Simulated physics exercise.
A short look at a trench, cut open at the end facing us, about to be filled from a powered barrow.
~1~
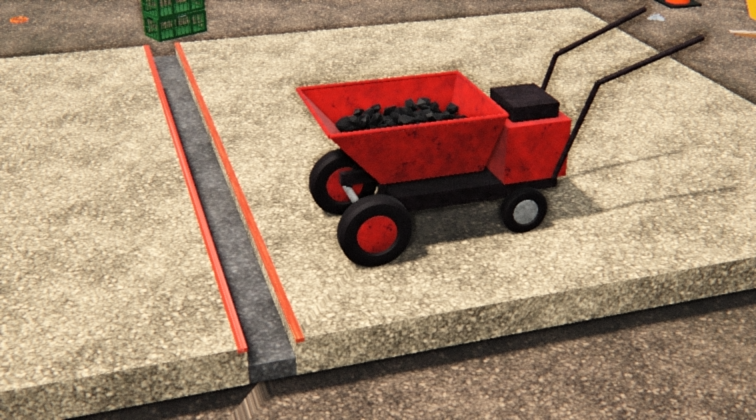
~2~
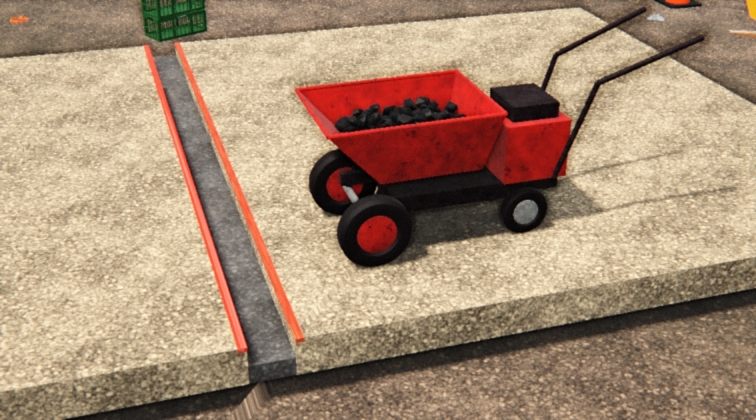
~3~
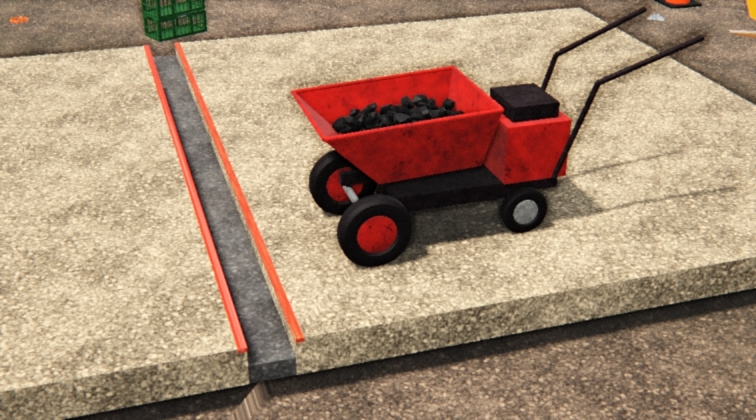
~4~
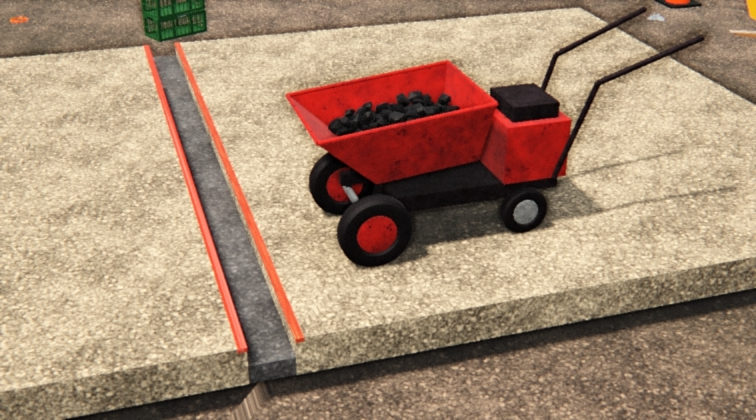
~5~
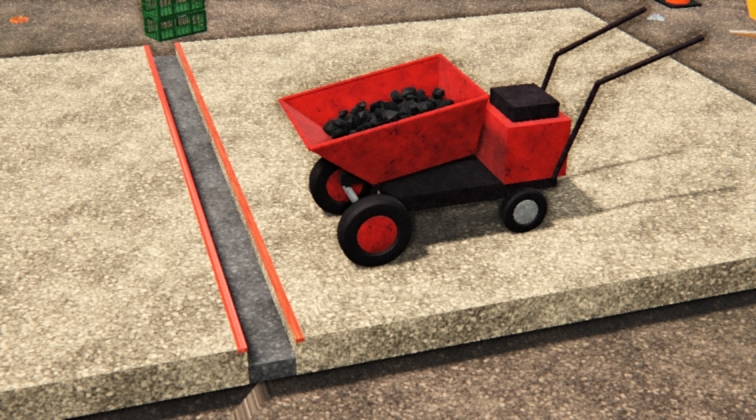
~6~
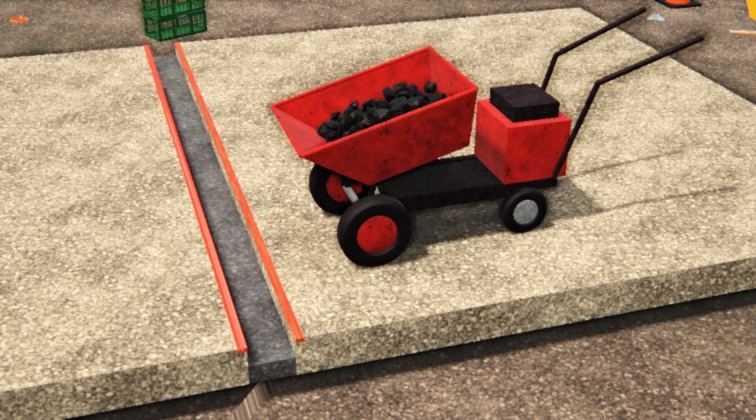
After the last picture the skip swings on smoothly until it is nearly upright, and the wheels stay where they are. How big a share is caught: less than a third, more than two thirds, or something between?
The trench takes from one third to two thirds.
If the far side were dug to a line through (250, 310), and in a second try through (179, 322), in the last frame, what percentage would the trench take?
In turn 10 and 90 in a hundred.
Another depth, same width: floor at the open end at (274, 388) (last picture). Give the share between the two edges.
Near 70 %.
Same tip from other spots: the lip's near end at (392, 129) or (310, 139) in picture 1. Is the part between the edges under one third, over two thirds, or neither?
First one to two thirds, then under a third.
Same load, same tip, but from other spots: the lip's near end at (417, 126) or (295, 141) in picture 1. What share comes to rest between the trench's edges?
Roughly 30 per cent, and 0 per cent.
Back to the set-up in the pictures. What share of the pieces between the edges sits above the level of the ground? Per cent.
It comes to 35 per cent or so.
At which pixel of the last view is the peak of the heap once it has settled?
Close to (213, 237).
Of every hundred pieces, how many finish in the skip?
It comes to 10 per cent or so.
Soon after the last picture, skip tipped steeply; all in the skip.
A little later, skip tipped right over; most in the skip; a small part in or heaped over the trench; a stray few beyond it; a stray few falling.
Later still, skip tipped right over; a small part in the skip; about half in or heaped over the trench; about a third beyond it.
At rest, skip tipped right over; a small part in the skip; about half in or heaped over the trench; about a third beyond it.
